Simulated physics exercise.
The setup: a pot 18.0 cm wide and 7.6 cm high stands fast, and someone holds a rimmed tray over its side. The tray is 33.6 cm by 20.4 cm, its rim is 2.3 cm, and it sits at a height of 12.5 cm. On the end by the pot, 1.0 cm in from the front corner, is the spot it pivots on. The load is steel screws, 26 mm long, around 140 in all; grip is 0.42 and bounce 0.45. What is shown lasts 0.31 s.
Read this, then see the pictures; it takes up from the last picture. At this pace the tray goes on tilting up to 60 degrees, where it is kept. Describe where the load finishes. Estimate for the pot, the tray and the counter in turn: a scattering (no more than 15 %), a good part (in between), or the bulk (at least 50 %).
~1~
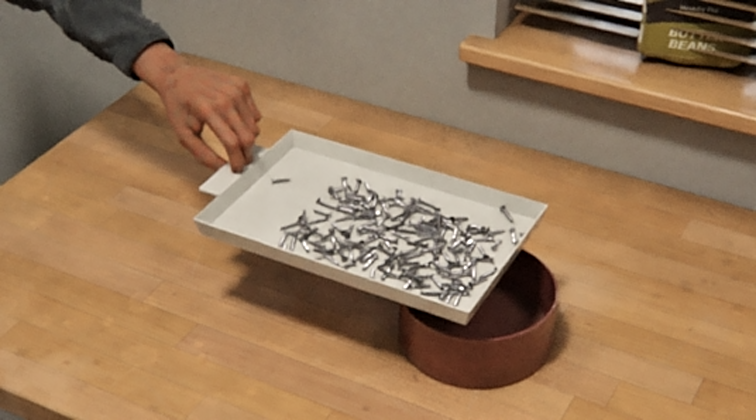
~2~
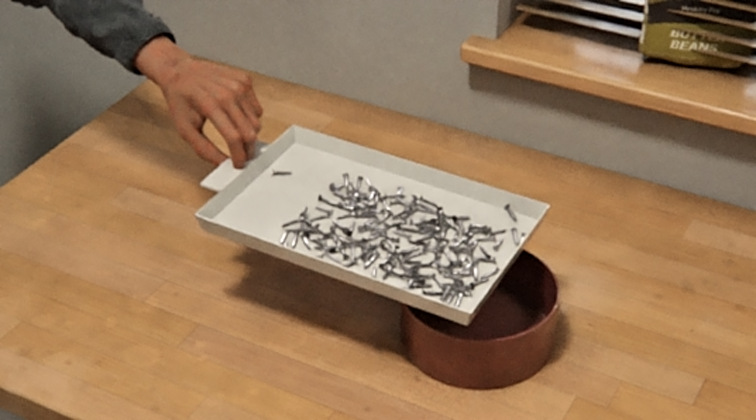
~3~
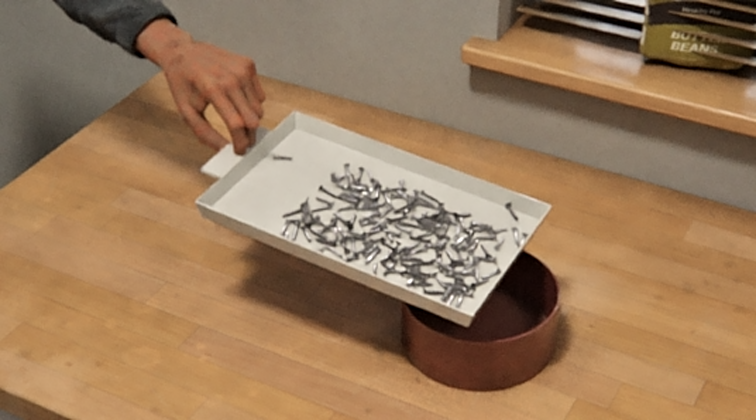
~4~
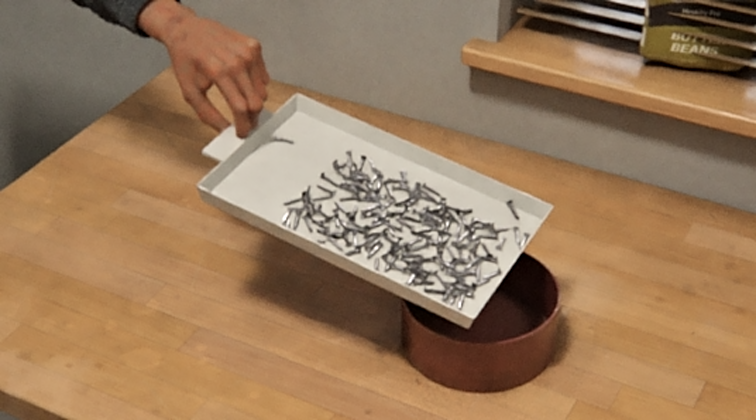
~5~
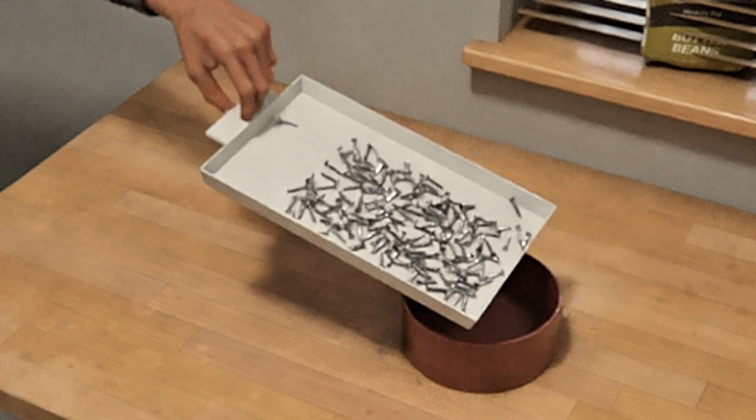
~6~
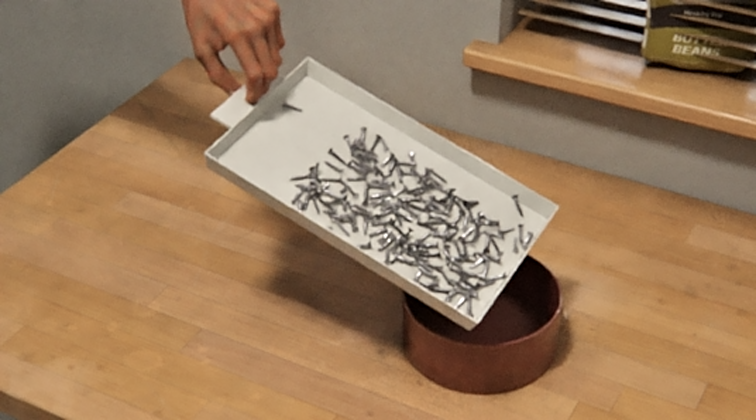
Estimate - pot: A scattering, tray: The bulk, counter: A good part.
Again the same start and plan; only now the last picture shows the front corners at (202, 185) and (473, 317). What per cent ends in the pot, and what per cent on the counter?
That works out as pot 0 and counter 45.
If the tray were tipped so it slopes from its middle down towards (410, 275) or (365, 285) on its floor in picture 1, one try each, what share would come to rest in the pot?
Approximately 0 percent, then 0 percent.
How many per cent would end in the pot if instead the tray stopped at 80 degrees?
Pot share: About 5 per cent.
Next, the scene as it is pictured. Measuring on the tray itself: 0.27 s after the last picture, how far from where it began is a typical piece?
It has moved some 5 cm from its start.
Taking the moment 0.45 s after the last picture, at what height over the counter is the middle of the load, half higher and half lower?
I'd put it near 16 cm.
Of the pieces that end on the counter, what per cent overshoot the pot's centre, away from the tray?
It comes to near 100 percent.
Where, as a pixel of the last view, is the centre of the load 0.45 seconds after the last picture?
The load's centre is near (490, 263) at that time.
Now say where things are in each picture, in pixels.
Tray tilt 0 degrees, front corners at (199, 218) and (466, 308); middle of the pieces at (400, 236); pot at (478, 287), in the first frame.
Tray tilt 1 degrees, front corners at (201, 214) and (468, 309); middle of the pieces at (401, 234), in the second frame.
Tray tilt 5 degrees, front corners at (201, 201) and (470, 311), lowest corner right front; middle of the pieces at (402, 229), in the third frame.
Tray tilt 10 degrees, front corners at (203, 185) and (472, 313), lowest corner right front; middle of the pieces at (404, 223), in the fourth frame.
Tray tilt 14 degrees, front corners at (206, 168) and (474, 315), lowest corner right front; middle of the pieces at (407, 217), in the fifth frame.
Tray tilt 19 degrees, front corners at (211, 153) and (476, 317), lowest corner right front; middle of the pieces at (410, 211); pot at (482, 292), in the sixth frame.
Then, 0.27 s after the last picture, tilt 40 degrees; the tray holds 100 %, the pot 0 %.
Then, 0.45 s after the last picture, tilt 53 degrees; the tray holds 100 %, the pot 0 %.
Then, 0.75 s after the last picture, tilt 60 degrees; the tray holds 70 %, the pot 0 %.
In the end, pot 0 %, tray 60 %, counter 40 %.
